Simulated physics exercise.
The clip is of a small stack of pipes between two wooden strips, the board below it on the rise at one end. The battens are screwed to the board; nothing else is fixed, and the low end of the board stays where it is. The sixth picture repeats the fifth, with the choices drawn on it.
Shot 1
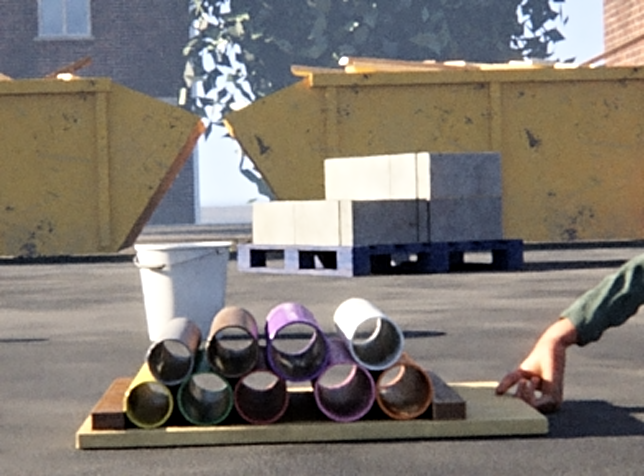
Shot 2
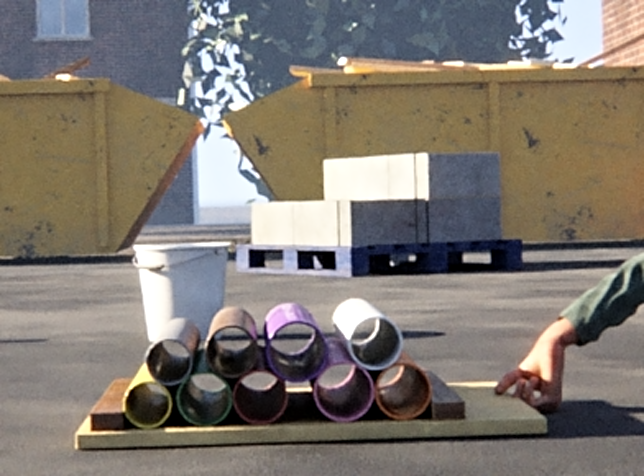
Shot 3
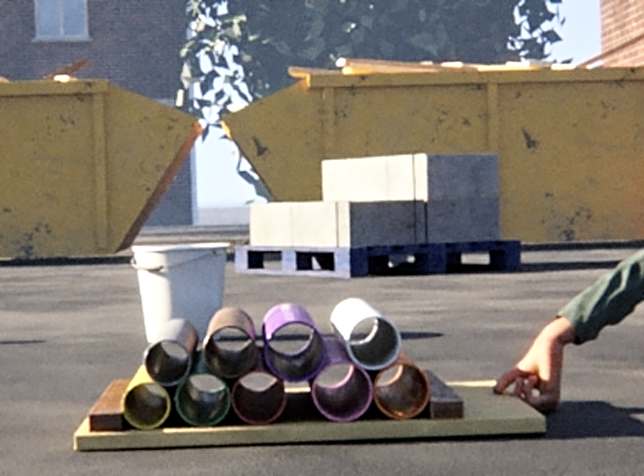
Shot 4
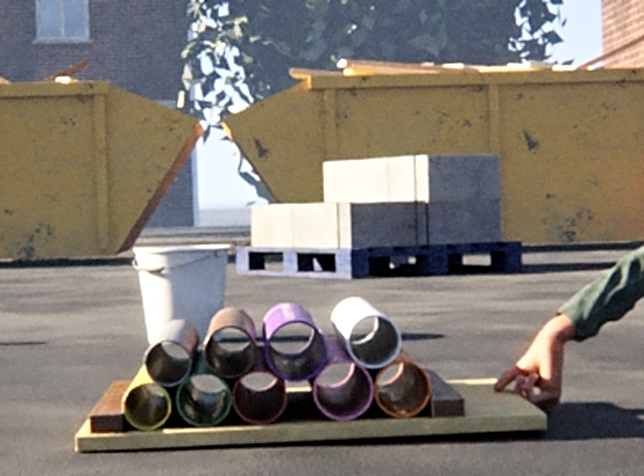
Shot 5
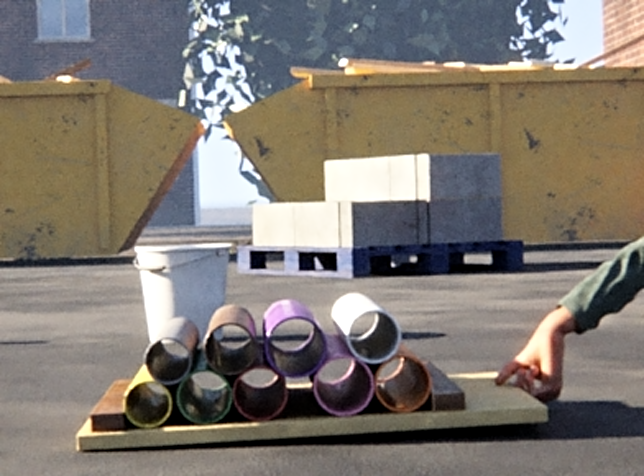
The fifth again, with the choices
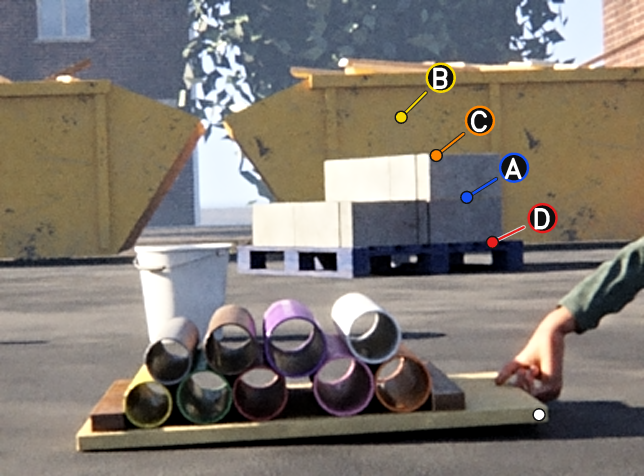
A hand slightly raises the right end of a board holding a stack of colourful pipes.
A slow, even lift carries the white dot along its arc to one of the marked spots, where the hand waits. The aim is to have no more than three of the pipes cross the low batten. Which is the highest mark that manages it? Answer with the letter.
The last mark within the limit is A.
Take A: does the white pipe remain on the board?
The white pipe: Yes.
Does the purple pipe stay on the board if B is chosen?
No, with B.
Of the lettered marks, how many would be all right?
Two of them.
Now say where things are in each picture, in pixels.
Orange pipe (404, 391); purple pipe (299, 352); grey pipe (170, 361), in the first picture.
Grey pipe (169, 362); white pipe (375, 343), in the second picture.
Board (305, 404); orange pipe (402, 391); green pipe (203, 399), in the third picture.
Board (306, 403); yellow pipe (147, 406); green pipe (204, 400), in the fourth picture.
Board (307, 400); yellow pipe (148, 404); green pipe (205, 397), in the fifth picture.
On the marked copy, A at (467, 198); B at (401, 117); C at (437, 155); D at (492, 242); the white dot at (539, 415).
Following A. Soon after the start, board at 17°.
Later, board at 30°.
In the end, board at 30°, three over the low batten (purple, grey, brown).
As for the rest, B four over the low batten (purple, grey, white, brown); C four over the low batten (purple, grey, white, brown); D three over the low batten (purple, grey, brown).
